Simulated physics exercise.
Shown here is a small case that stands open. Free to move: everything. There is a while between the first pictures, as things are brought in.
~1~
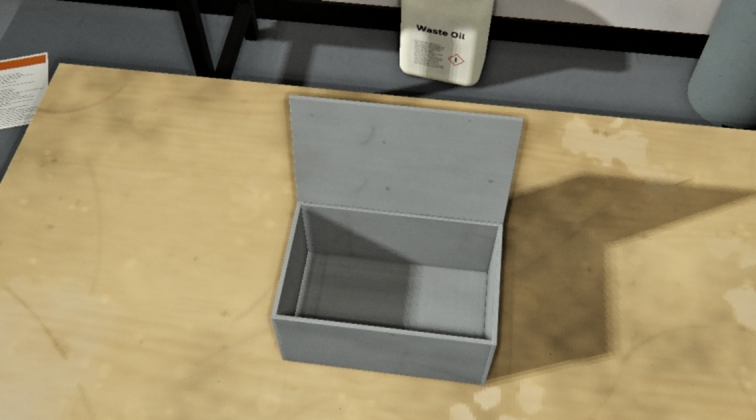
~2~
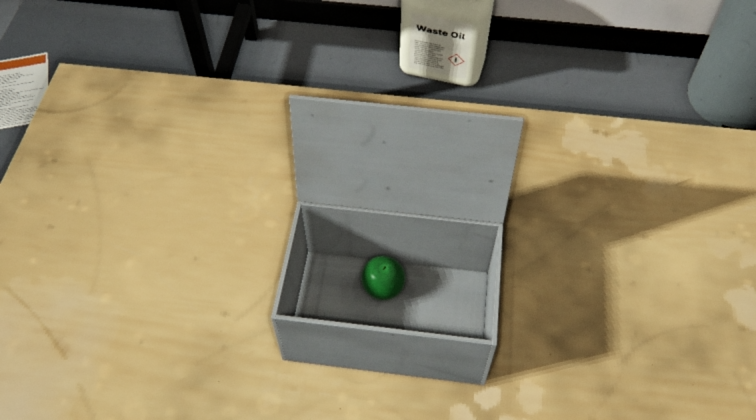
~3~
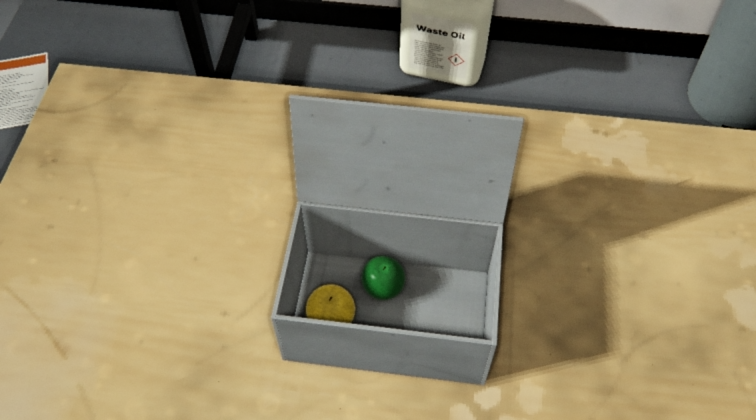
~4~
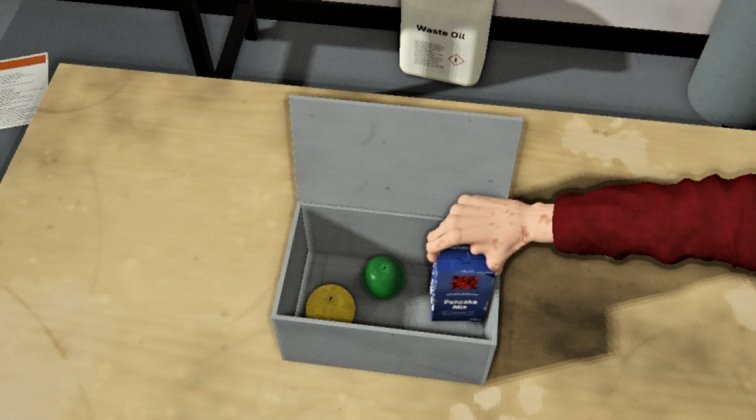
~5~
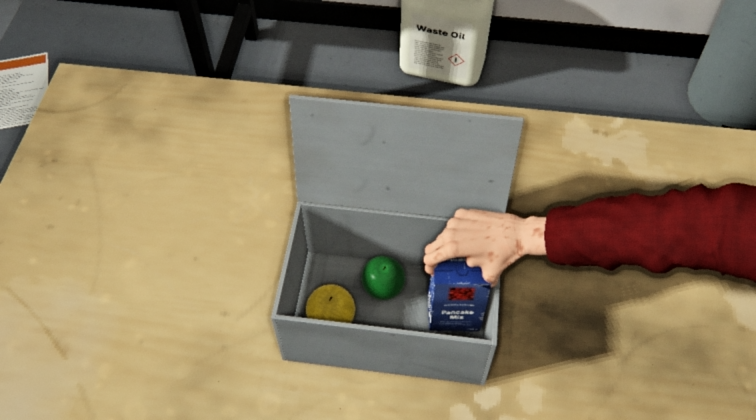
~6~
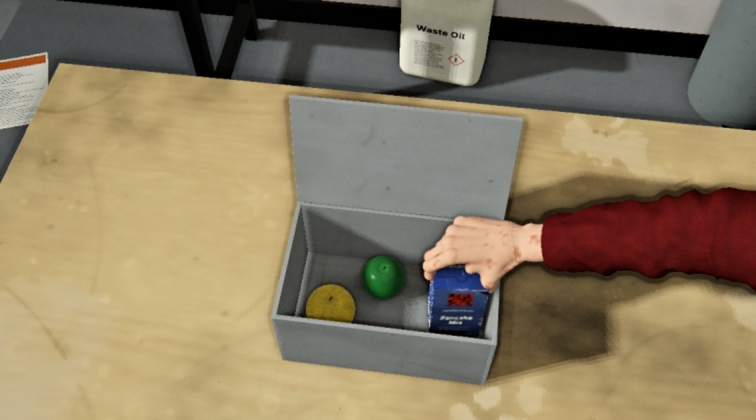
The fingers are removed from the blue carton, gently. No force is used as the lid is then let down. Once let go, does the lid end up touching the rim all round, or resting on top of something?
The lid ends up resting on top of something.
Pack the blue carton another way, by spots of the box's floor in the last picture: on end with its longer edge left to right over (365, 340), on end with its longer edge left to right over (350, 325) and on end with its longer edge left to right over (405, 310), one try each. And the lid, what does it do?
Case one lid shut, case two lid shut, case three lid shut.
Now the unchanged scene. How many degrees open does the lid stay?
About 12°.
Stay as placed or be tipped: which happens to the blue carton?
Looking at the last picture, it is left as set.
Then, 1.40 s past the last view, lid 74° above the rim.
Then, 1.80 s past the last view, lid 32° above the rim.
Finally, lid 12° above the rim; all 3 still in place. Final places as the last picture's camera would see them, blue carton near (457, 298).
